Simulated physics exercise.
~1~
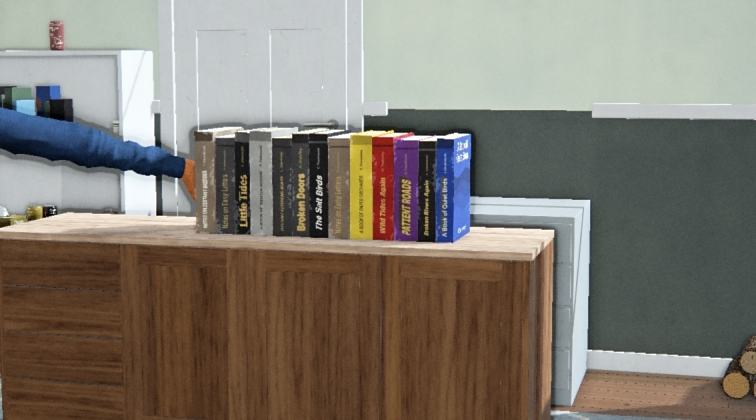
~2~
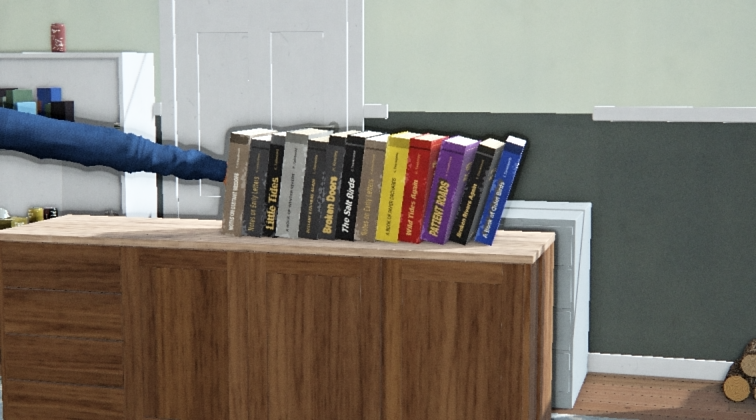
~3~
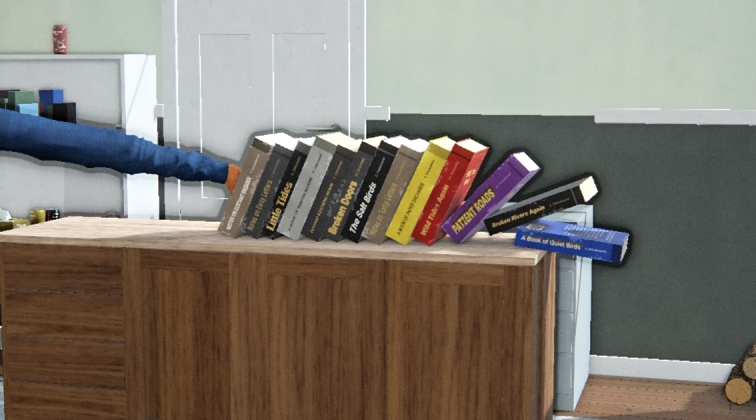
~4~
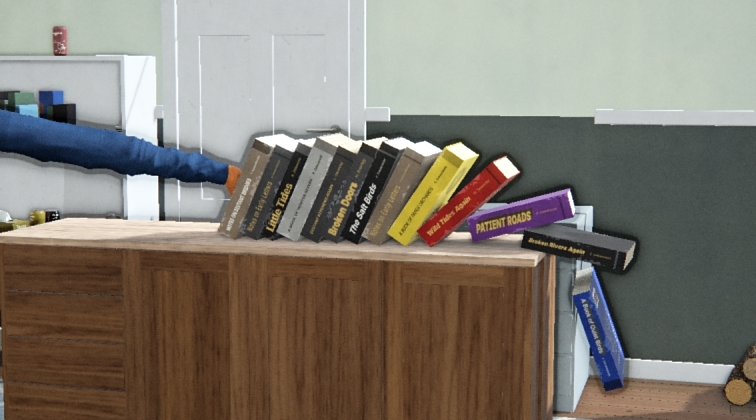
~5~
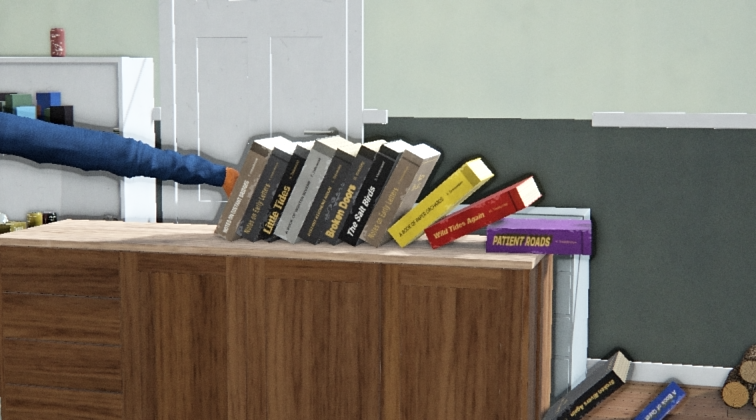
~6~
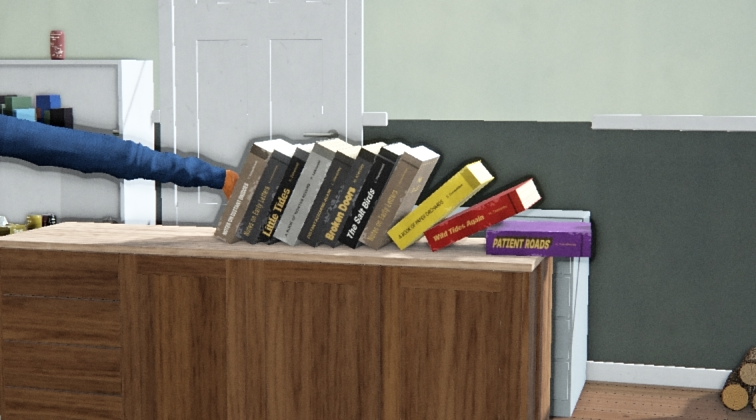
To begin with, a row of upright books stands on a wooden worktop while a blue-sleeved arm reaches in from the left. The hand pushes the leftmost book to the right, and the whole row shifts and leans toward the right end. The blue book tips over the edge and drops to the floor, and the black one beside it topples after it. The purple book falls flat, jutting past the edge, as the red and yellow ones slump behind it. Finally, the purple book rests there, the others lean leftward of it, and the hand stays against the row.
